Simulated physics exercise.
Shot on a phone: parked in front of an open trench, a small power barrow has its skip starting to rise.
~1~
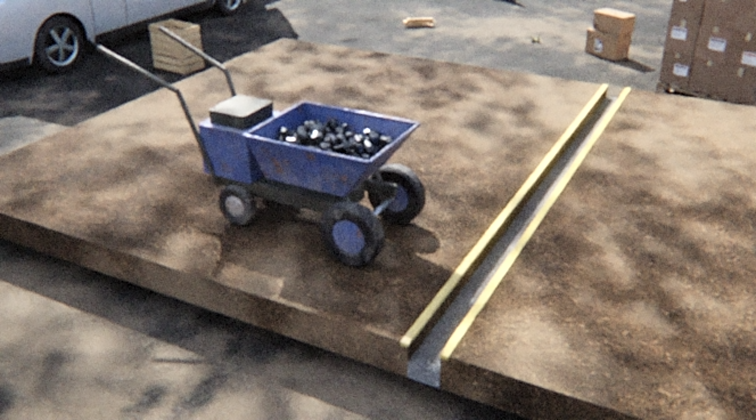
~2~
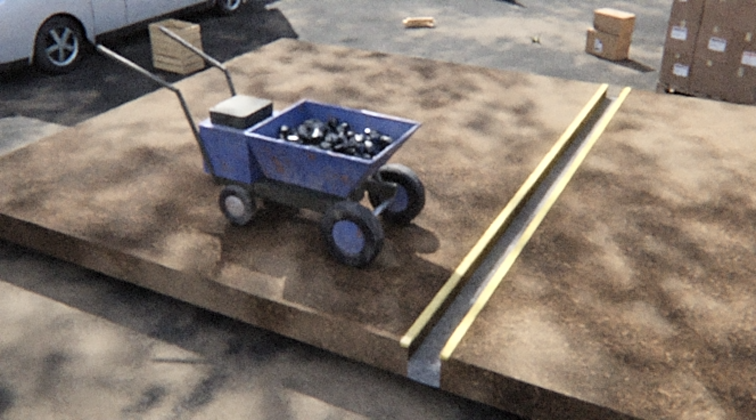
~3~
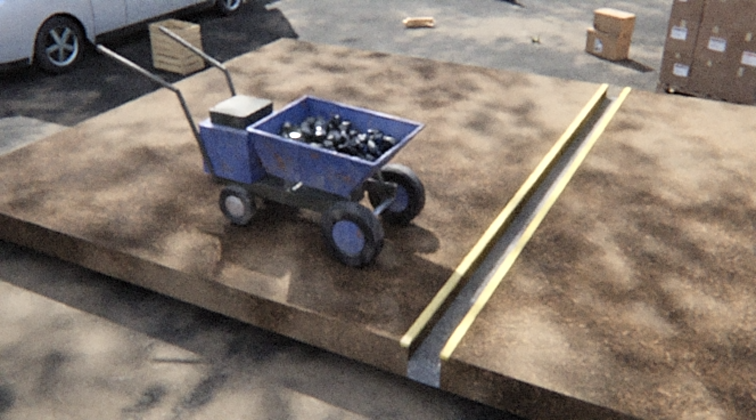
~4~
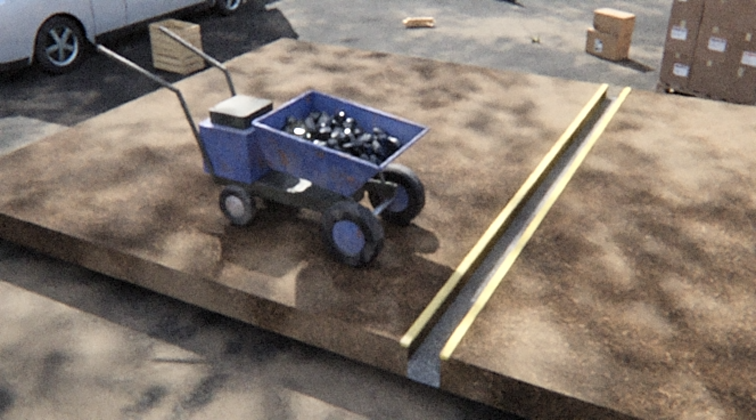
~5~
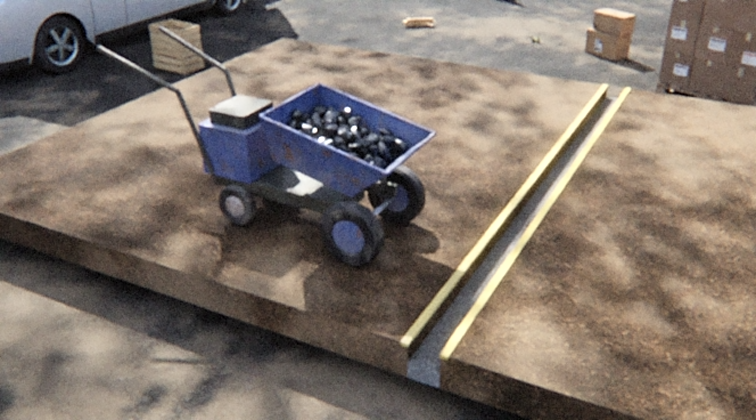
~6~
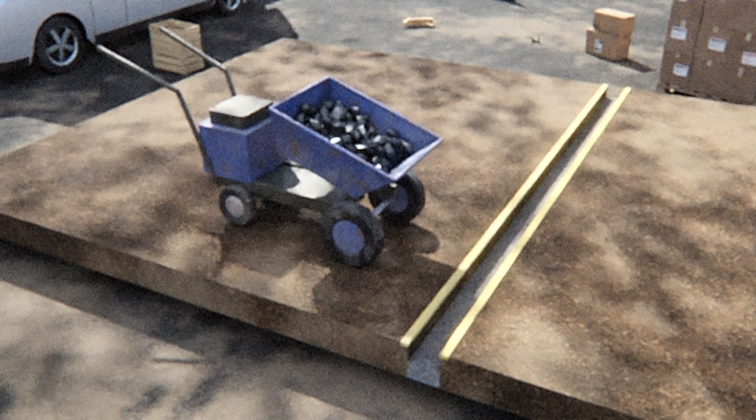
The blue skip of a small wheeled barrow, loaded with black lumps, starts level and gradually tilts forward to the right, its rear rising, while the barrow stays parked beside a narrow trench edged with yellow strips.
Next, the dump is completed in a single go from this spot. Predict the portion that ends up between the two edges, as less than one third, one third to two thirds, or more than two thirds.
I reckon it's the middle case, with the trench getting one-third to two-thirds.
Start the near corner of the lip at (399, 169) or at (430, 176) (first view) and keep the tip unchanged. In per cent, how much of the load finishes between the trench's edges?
Close to 40 in a hundred, and close to 0 in a hundred.
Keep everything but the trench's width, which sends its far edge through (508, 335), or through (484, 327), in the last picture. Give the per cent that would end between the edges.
The first case gives around 90 percent, and the second around 80 percent.
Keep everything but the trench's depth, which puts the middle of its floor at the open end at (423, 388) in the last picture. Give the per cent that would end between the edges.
80 %.
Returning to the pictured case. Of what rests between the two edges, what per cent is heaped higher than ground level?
Estimate: Near 35 per cent.
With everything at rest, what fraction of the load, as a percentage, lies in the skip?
I reckon some 0 percent.
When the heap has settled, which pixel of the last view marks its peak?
At about (477, 254).
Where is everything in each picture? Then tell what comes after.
In the first picture, lip of the skip at (369, 163), level; top of the load at (332, 144), lumps of coal; first edge of the trench at (429, 311); far edge at (467, 322), the trench under half as wide as the skip, and about half as deep as wide.
In the second picture, lip of the skip at (370, 164), level; top of the load at (333, 143).
In the third picture, lip of the skip at (374, 166), tipped barely; top of the load at (319, 139).
In the fourth picture, lip of the skip at (380, 169), tipped a little; top of the load at (324, 136).
In the fifth picture, lip of the skip at (387, 174), tipped a little; top of the load at (316, 135).
In the sixth picture, lip of the skip at (395, 181), tipped clearly; top of the load at (326, 117); first edge of the trench at (429, 311); far edge at (467, 322).
Soon after the last picture, skip tipped steeply; all in the skip.
A little later, skip tipped right over; about two thirds in the skip; a small part short of the trench; about a quarter in or heaped over the trench; a stray few falling.
Later still, skip tipped right over; a small part in the skip; a small part short of the trench; about half in or heaped over the trench; about a quarter beyond it.
At rest, skip tipped right over; a stray few in the skip; about a quarter short of the trench; about half in or heaped over the trench; about a quarter beyond it.
